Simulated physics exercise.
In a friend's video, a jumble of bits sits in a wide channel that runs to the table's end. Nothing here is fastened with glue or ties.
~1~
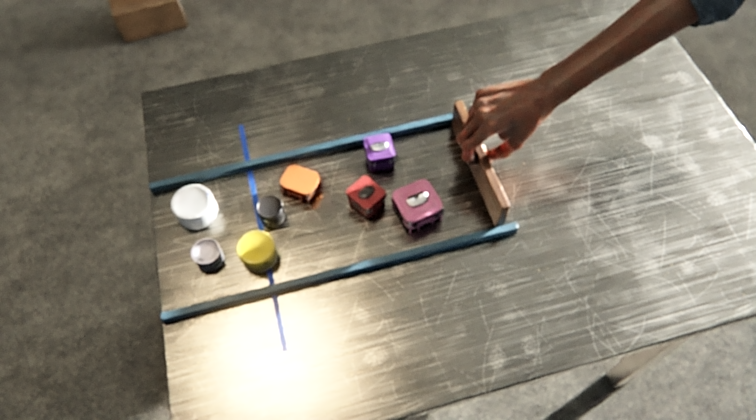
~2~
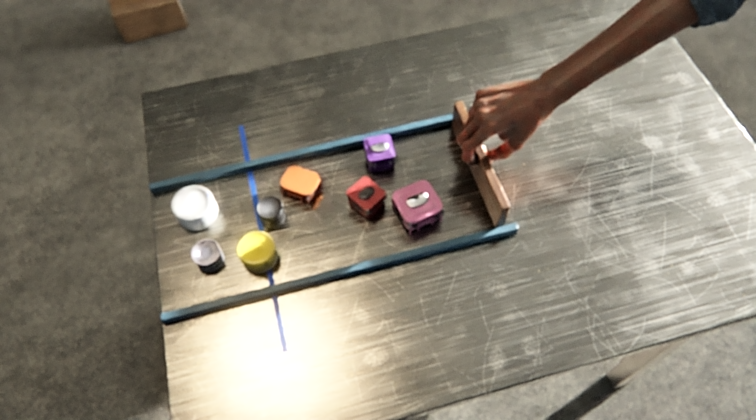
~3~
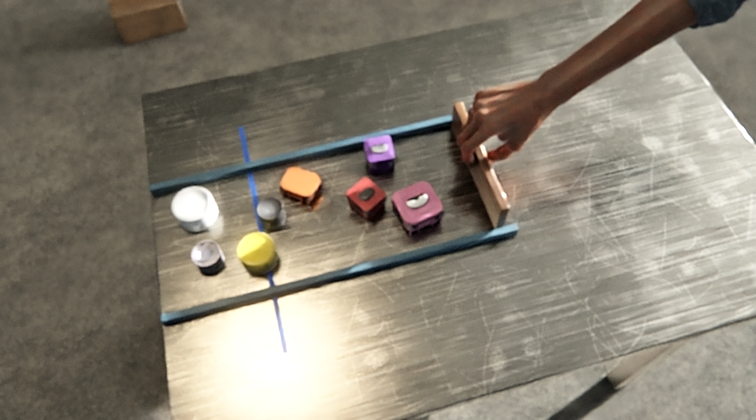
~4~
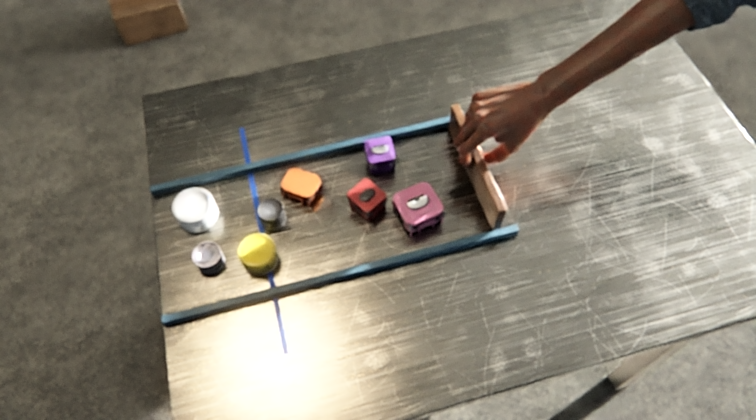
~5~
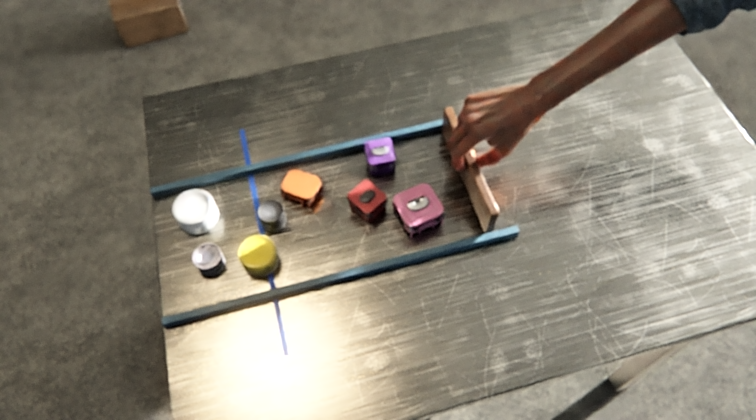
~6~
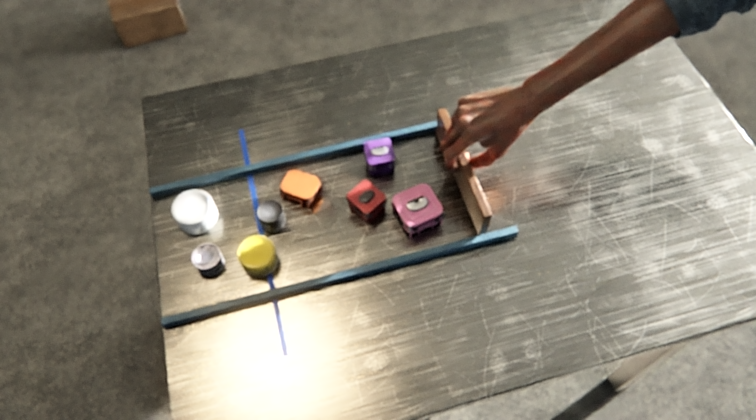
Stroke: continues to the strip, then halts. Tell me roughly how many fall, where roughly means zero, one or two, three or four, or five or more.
Roughly, zero fall.
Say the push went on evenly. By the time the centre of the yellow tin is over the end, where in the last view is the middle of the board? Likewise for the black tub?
Middle: Roughly (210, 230); roughly (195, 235).
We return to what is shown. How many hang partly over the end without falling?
Result: 0.
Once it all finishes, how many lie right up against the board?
Total: 3.
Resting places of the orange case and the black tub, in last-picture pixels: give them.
In the last picture the orange case sits at (213, 199) while the black tub sits at (215, 230).
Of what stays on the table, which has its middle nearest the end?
Foremost is the grey pot.
Soon after, none off yet; white lid at rest near (195, 212); grey pot at rest near (209, 260); yellow tin at rest near (258, 257).
In the end, the number that fall off is zero.
